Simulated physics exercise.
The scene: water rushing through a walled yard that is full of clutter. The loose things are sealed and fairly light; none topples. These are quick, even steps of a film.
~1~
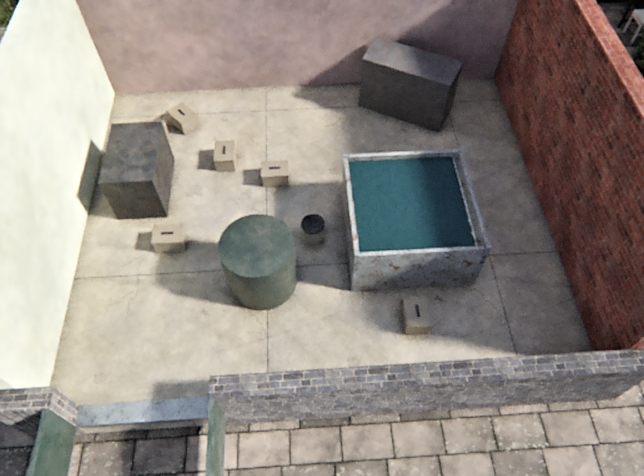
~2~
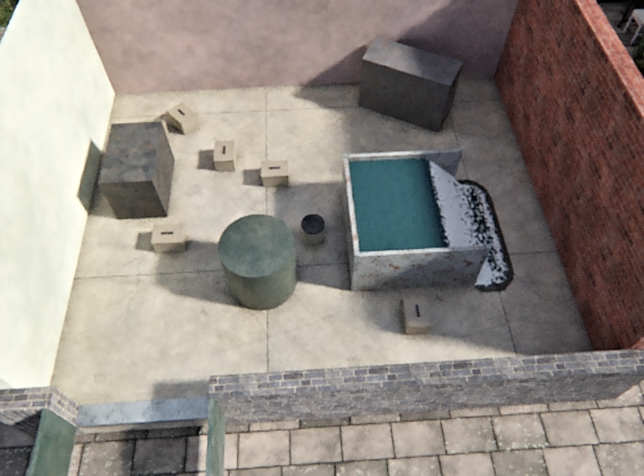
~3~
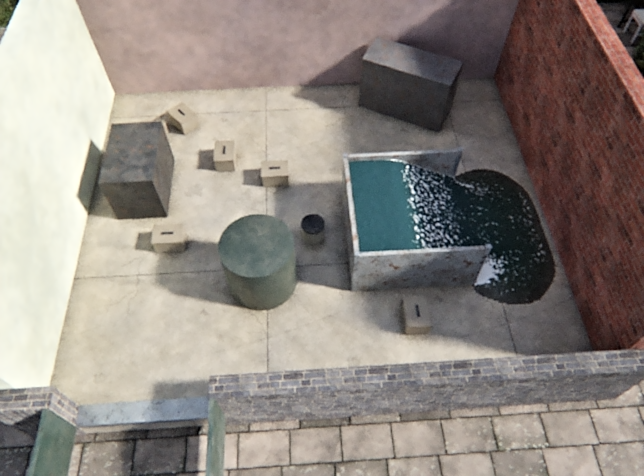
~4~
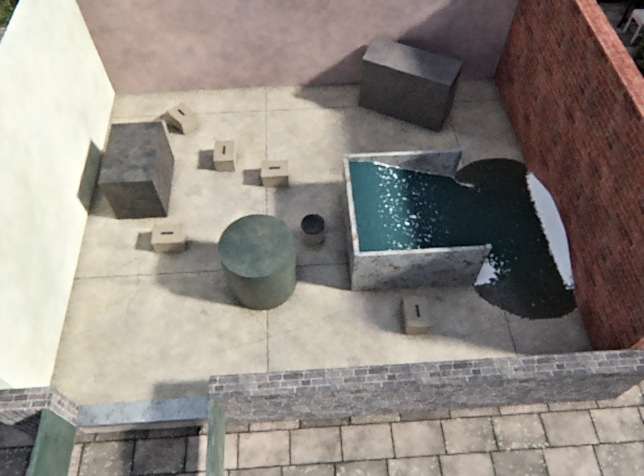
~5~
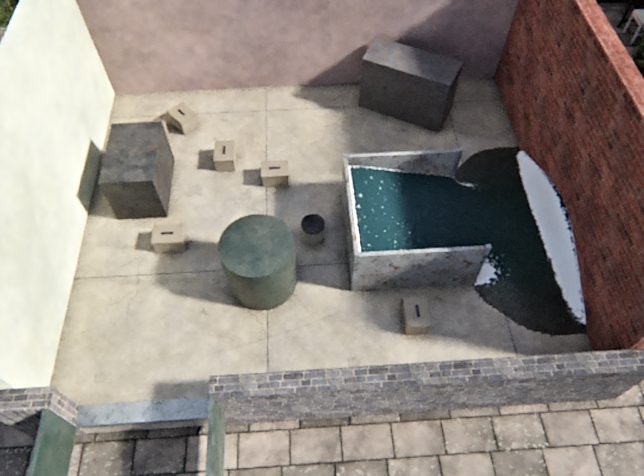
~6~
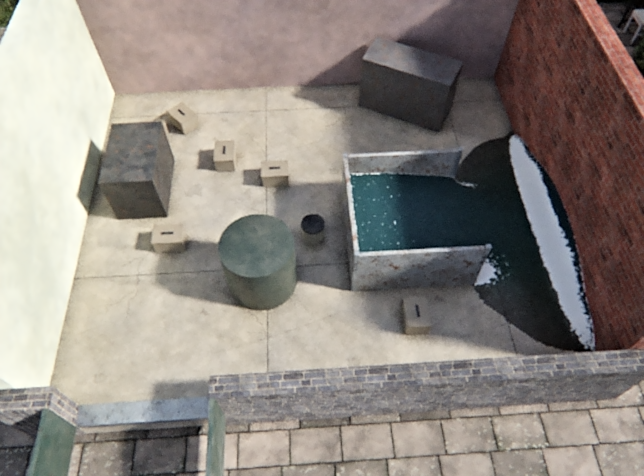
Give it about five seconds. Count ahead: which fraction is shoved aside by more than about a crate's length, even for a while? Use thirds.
That comes to under a third.
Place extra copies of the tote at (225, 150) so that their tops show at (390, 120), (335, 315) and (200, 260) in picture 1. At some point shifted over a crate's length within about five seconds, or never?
As listed: That far or more, shifted that much, never so far.
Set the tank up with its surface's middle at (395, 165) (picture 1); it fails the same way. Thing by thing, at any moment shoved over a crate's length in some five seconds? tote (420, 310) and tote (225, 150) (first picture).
As listed: Yes, no.
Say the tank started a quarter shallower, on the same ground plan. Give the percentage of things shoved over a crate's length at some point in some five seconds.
Close to 10 %.
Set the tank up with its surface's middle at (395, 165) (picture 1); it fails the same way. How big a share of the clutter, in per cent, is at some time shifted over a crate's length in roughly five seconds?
Some 10 per cent.
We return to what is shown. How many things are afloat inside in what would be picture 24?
1 of them.
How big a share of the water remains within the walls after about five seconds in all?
Some 98 per cent.
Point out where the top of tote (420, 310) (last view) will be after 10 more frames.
Roughly at (383, 298).
A moment on, 0 of 7 are well off their spots; 0 afloat.
Next, 0 of 7 are well off their spots; 0 afloat.
Later, 1 of 7 are well off their spots; 1 afloat.
In the end, 1 of 7 are well off their spots, and 1 have been at some point; 1 afloat.
